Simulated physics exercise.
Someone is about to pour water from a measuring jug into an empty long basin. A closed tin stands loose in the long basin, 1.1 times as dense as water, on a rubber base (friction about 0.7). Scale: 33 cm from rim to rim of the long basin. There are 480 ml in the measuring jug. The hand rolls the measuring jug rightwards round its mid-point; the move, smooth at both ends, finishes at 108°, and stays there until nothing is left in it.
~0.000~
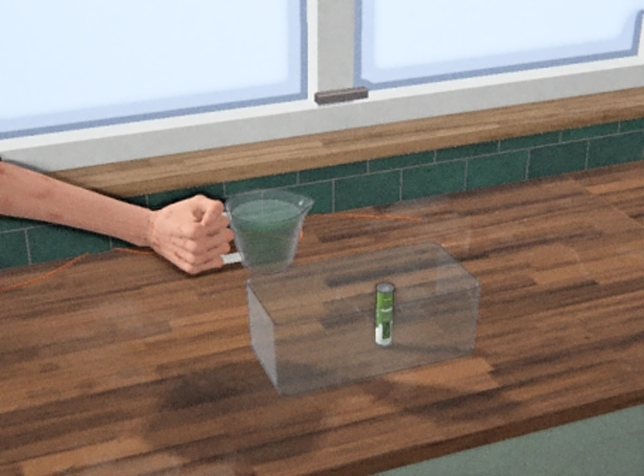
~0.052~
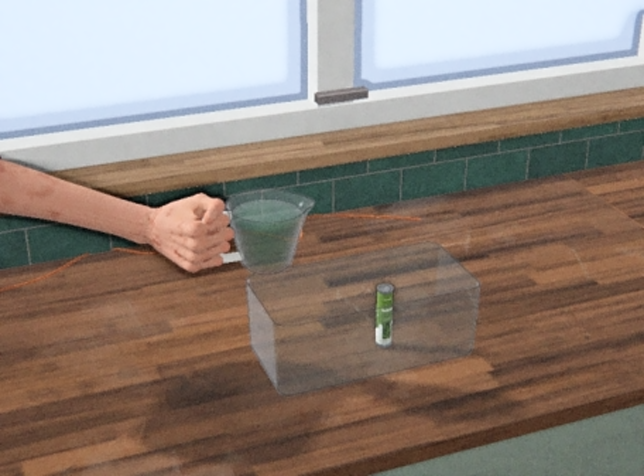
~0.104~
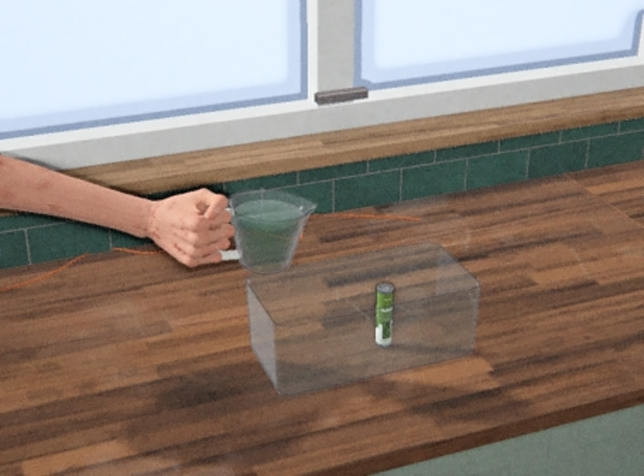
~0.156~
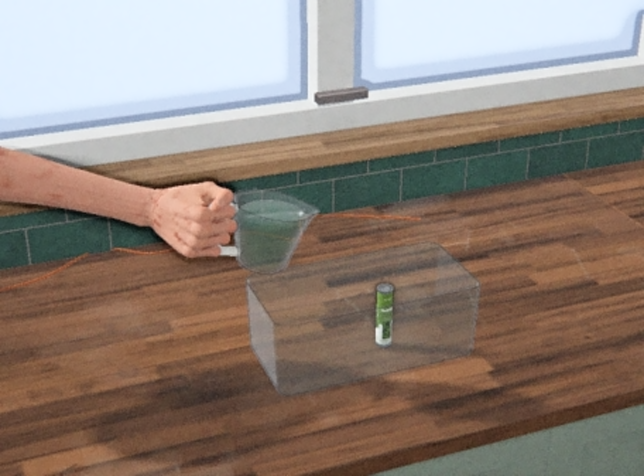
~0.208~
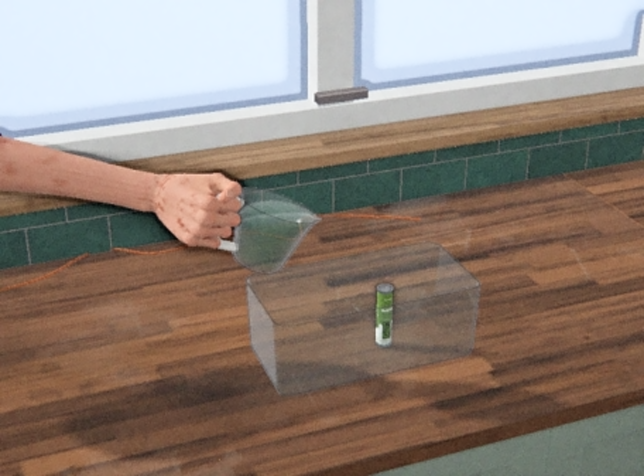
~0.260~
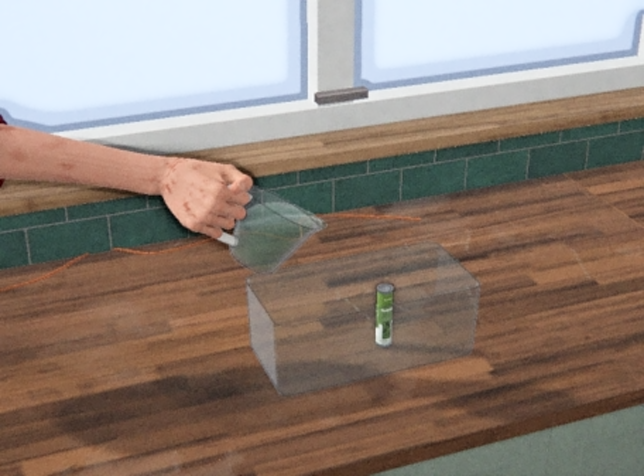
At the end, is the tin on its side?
The tin keeps standing.
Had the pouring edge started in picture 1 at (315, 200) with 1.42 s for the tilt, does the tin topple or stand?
Then it remains upright.
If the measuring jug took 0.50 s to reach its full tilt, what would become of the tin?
The tin remains upright.
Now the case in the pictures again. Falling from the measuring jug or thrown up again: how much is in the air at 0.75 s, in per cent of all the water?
Near 2 in a hundred.
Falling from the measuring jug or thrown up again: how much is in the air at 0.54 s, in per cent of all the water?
Near 22 in a hundred.
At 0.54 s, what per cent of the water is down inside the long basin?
Near 44 in a hundred.
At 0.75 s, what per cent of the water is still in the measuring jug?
Near 2 in a hundred.
Then, 0.54 s in, the tilt is 95° and 33 per cent is still to pour; the tin stands where it began.
Then, 0.75 s in, the tilt is 108° and 2 per cent is still to pour; the tin stands where it began.
Then, 0.96 s in, the tilt is 108° and 0 per cent is still to pour; the tin stands where it began.
Then, 1.20 s in, the tilt is 108° and 0 per cent is still to pour; the tin stands where it began.
Finally, the tin stands where it began.
